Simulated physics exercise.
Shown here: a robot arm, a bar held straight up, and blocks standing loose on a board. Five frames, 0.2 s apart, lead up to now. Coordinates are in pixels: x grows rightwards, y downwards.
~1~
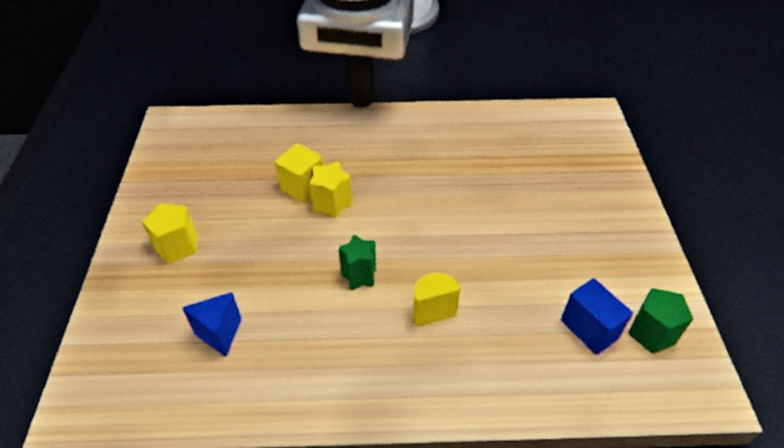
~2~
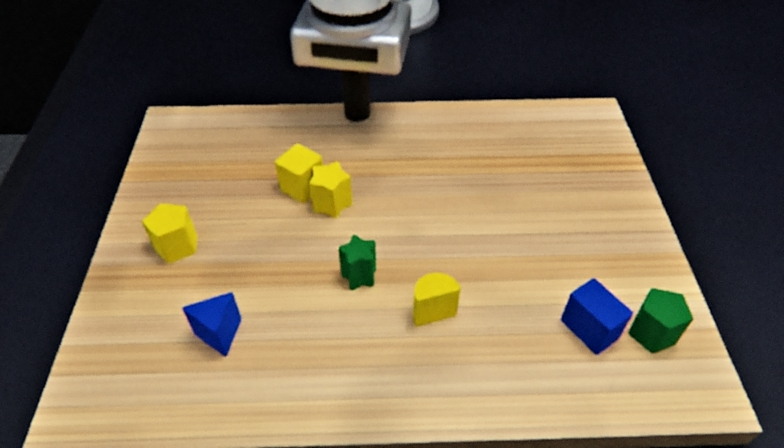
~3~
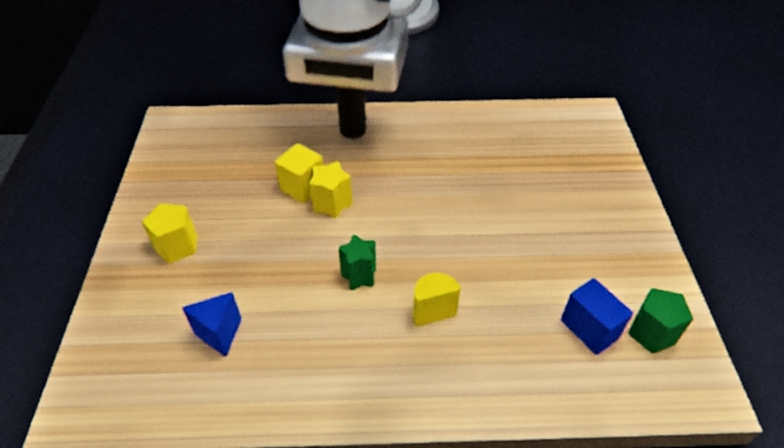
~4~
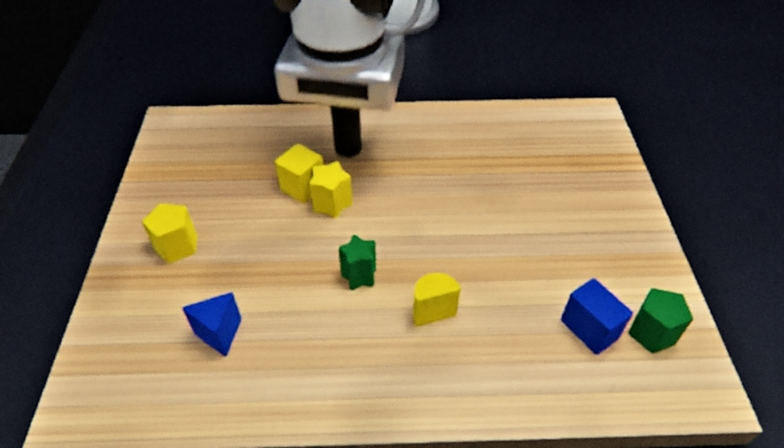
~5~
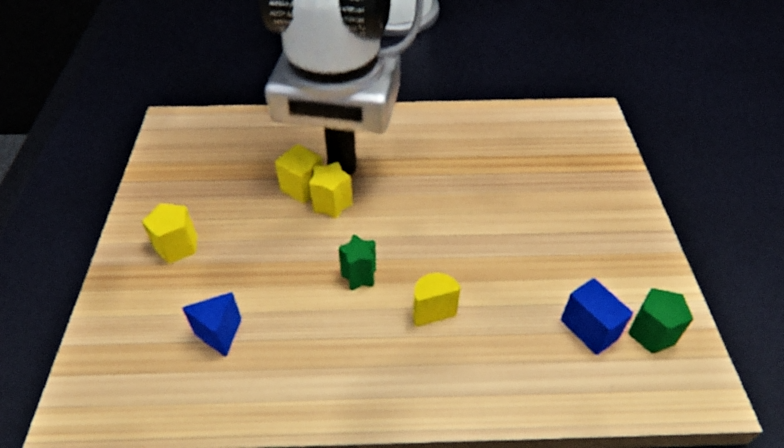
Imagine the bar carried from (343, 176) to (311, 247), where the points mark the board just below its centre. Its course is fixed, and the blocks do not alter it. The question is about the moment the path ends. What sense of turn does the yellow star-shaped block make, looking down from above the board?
Clockwise, from overhead.
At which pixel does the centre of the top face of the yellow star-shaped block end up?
Put as a pixel place, it's (281, 238).
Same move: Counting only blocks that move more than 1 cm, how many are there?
Total moved: One.
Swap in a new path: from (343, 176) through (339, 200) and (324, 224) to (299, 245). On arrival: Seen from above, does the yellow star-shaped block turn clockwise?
That would be a yes.
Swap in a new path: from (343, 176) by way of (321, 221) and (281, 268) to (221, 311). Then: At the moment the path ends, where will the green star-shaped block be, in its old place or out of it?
It holds its position.
On the path given first. One third of the way, bar at (332, 191); yellow star-shaped block at (316, 195).
Two thirds of the way, bar at (321, 215); yellow star-shaped block at (298, 216), turned 35° clockwise.
At the end, bar at (310, 240); yellow square piece in place; yellow star-shaped block at (281, 238), turned 55° clockwise.
